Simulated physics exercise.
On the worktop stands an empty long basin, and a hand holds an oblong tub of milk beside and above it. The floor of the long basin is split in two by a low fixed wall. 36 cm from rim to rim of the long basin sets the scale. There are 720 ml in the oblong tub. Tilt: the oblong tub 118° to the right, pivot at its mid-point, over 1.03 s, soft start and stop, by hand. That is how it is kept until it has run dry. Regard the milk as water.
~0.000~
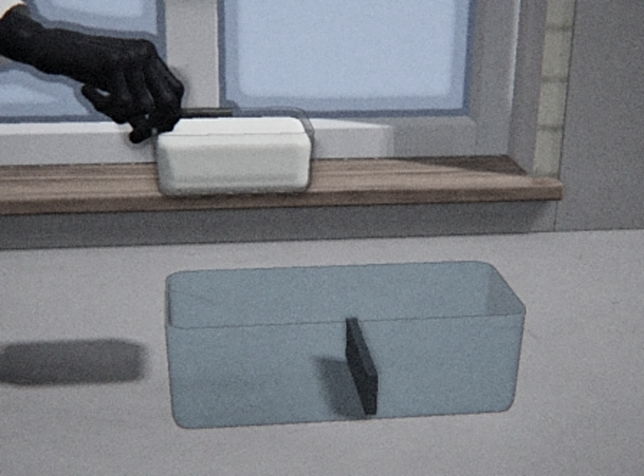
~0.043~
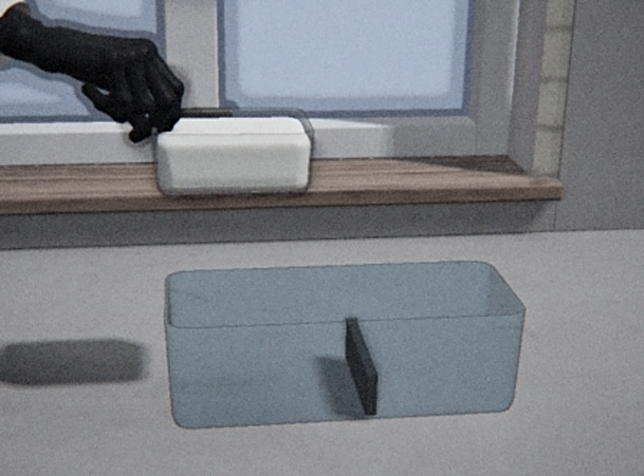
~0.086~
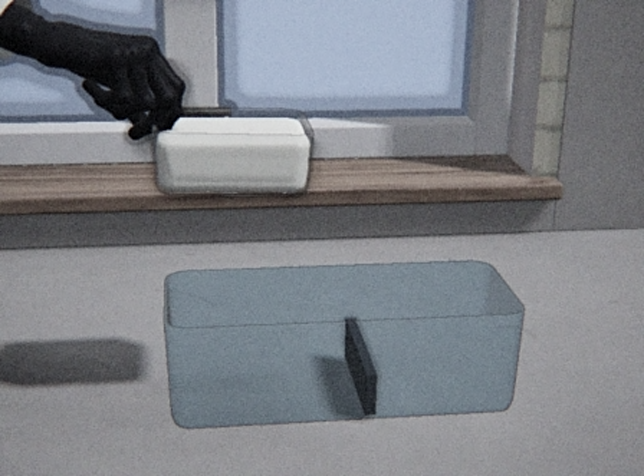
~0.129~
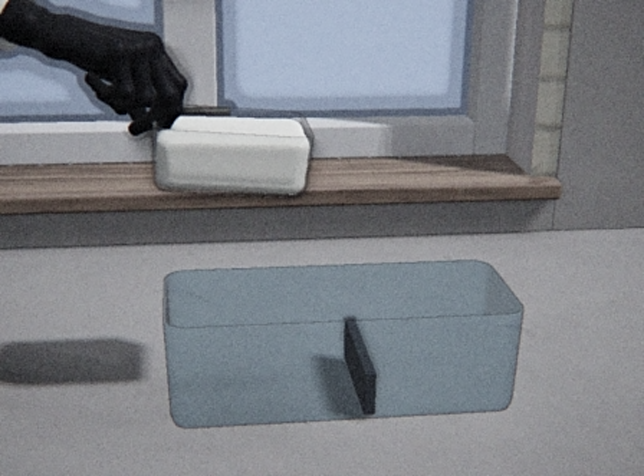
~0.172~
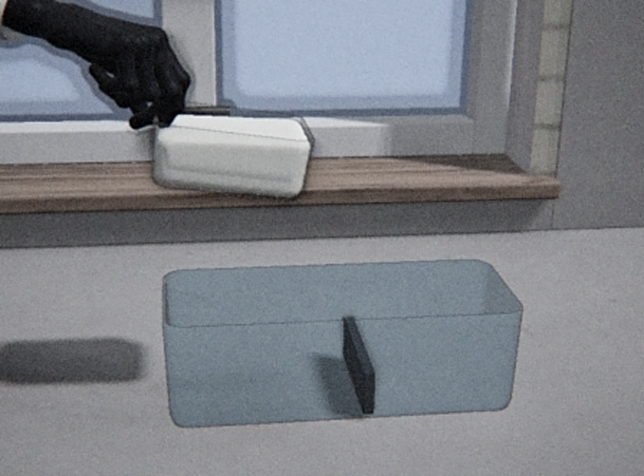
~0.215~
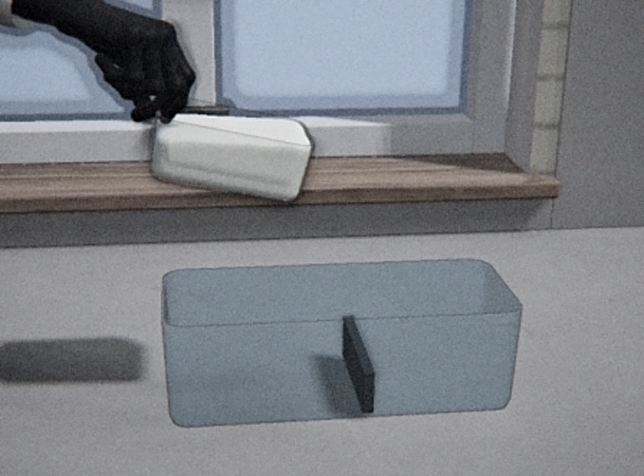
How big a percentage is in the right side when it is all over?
Roughly 59 per cent is in the right side.
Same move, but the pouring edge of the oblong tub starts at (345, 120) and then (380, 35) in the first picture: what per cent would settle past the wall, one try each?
75 then 70 %.
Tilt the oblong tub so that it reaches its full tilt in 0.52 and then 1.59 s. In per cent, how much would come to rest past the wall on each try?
Around 30 per cent first, around 65 per cent next.
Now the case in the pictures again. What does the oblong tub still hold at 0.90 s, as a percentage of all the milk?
About 2 % is still there.
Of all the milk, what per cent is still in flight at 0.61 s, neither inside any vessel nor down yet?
It comes to roughly 50 per cent.
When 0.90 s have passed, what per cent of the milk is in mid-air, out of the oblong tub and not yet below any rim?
Near 5 per cent, I'd say.
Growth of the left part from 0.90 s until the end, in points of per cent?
6 %.
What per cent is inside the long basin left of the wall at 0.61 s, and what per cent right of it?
Left roughly 3, right roughly 22.
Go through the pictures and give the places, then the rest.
Tilt 0°; pouring edge (308, 122); surface from (157, 131) to (305, 129); the long basin's rim runs from (167, 301) to (508, 288); the wall's top is at (361, 347), in the first picture.
Tilt 1°; pouring edge (308, 122); surface from (157, 130) to (305, 129), in the second picture.
Tilt 2°; pouring edge (308, 124); surface from (157, 129) to (304, 129), in the third picture.
Tilt 5°; pouring edge (308, 127); surface from (156, 128) to (304, 130), in the fourth picture.
Tilt 8°; pouring edge (308, 131); surface from (157, 127) to (305, 130), in the fifth picture.
Tilt 12°; pouring edge (308, 136); surface from (157, 127) to (306, 131), in the sixth picture.
After 0.61 s the tilt is 76° and 25 per cent is still to pour, 3 is left of the wall and 22 right of it.
After 0.90 s the tilt is 113° and 2 per cent is still to pour, 29 is left of the wall and 59 right of it.
After 1.20 s the tilt is 118° and 0 per cent is still to pour, 35 is left of the wall and 59 right of it.
After 1.53 s the tilt is 118° and 0 per cent is still to pour, 35 is left of the wall and 59 right of it.
In the end 35 per cent lies left of the wall, 59 right of it and 6 outside.
